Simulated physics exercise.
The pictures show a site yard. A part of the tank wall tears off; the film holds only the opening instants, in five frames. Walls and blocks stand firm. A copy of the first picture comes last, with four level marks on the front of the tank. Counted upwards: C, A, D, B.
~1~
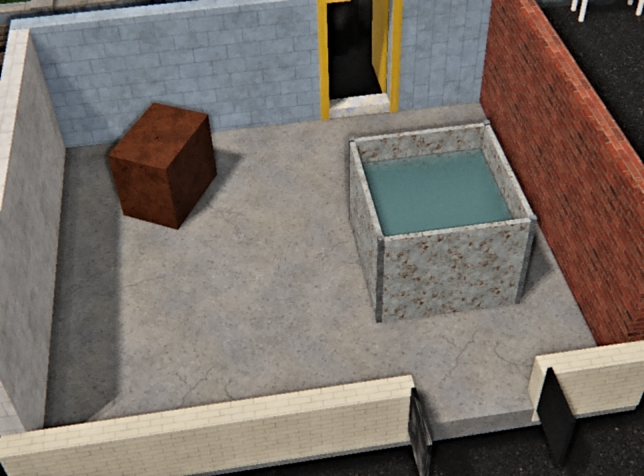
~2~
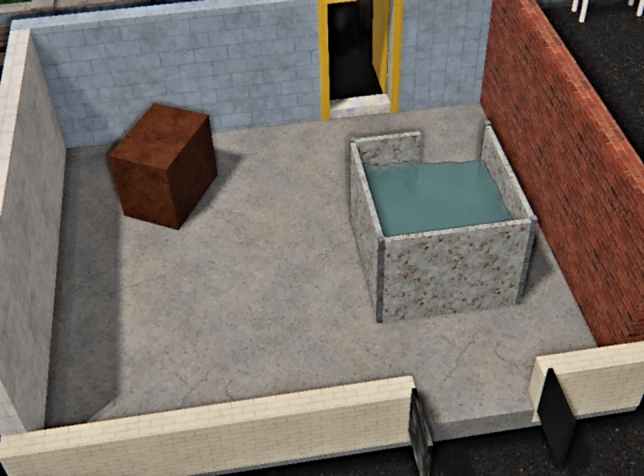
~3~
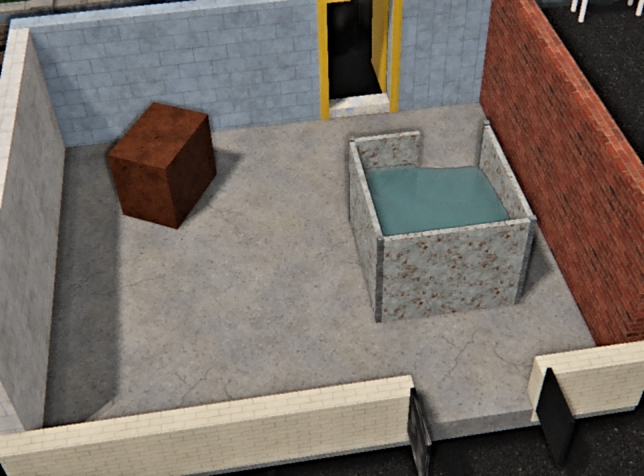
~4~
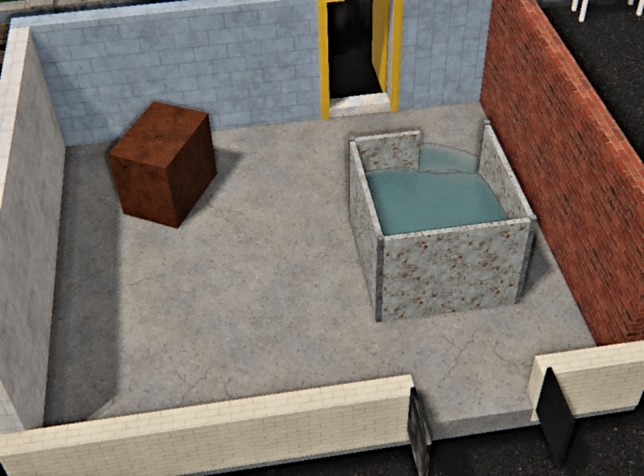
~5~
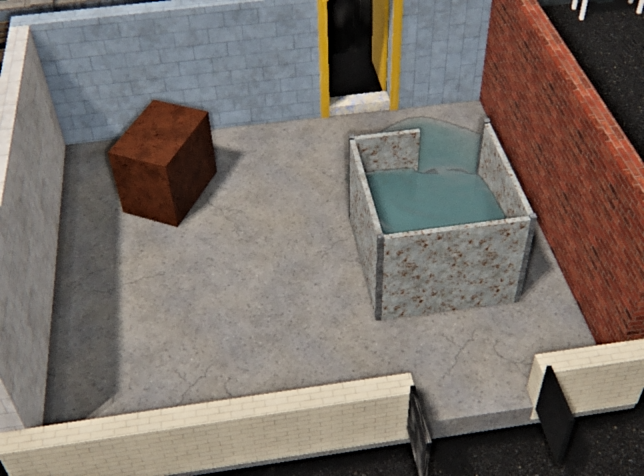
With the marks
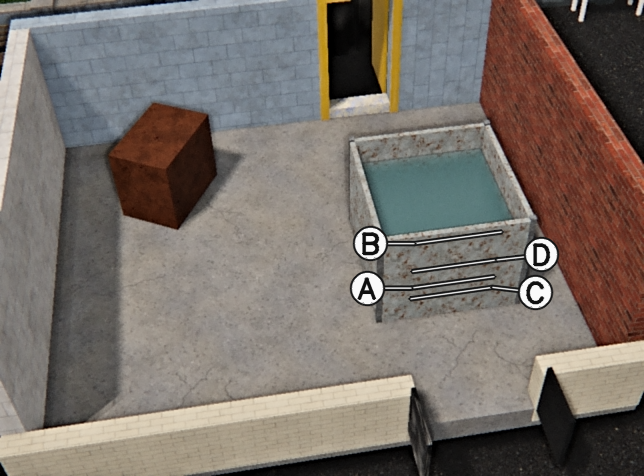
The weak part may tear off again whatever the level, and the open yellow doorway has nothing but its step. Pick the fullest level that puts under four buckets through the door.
A will do.
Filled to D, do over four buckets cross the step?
Yes.
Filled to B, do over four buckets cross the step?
Yes, it does.
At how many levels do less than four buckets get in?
Two of the four.
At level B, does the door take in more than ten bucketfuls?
Yes, clearly.
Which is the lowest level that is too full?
Here it is level D.
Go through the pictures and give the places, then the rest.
In the first frame, water in the tank at rest, its middle at (436, 200); foot of the yellow doorway at (360, 115); open gate at (474, 363).
In the second frame, water covers 1 % of the ground, its front hidden from here.
In the third frame, water covers 3 % of the ground, its front hidden from here.
In the fourth frame, water covers 6 % of the ground, its front hidden from here.
In the fifth frame, water covers 12 % of the ground, its front hidden from here.
On the marked copy, A at (452, 282); B at (458, 237); C at (451, 293); D at (454, 265); from the bottom up C, A, D, B.
With A, a bucket or two gets in.
With B, dozens of bucketfuls pour in.
With C, nothing gets over.
With D, about 10 bucketfuls get in.
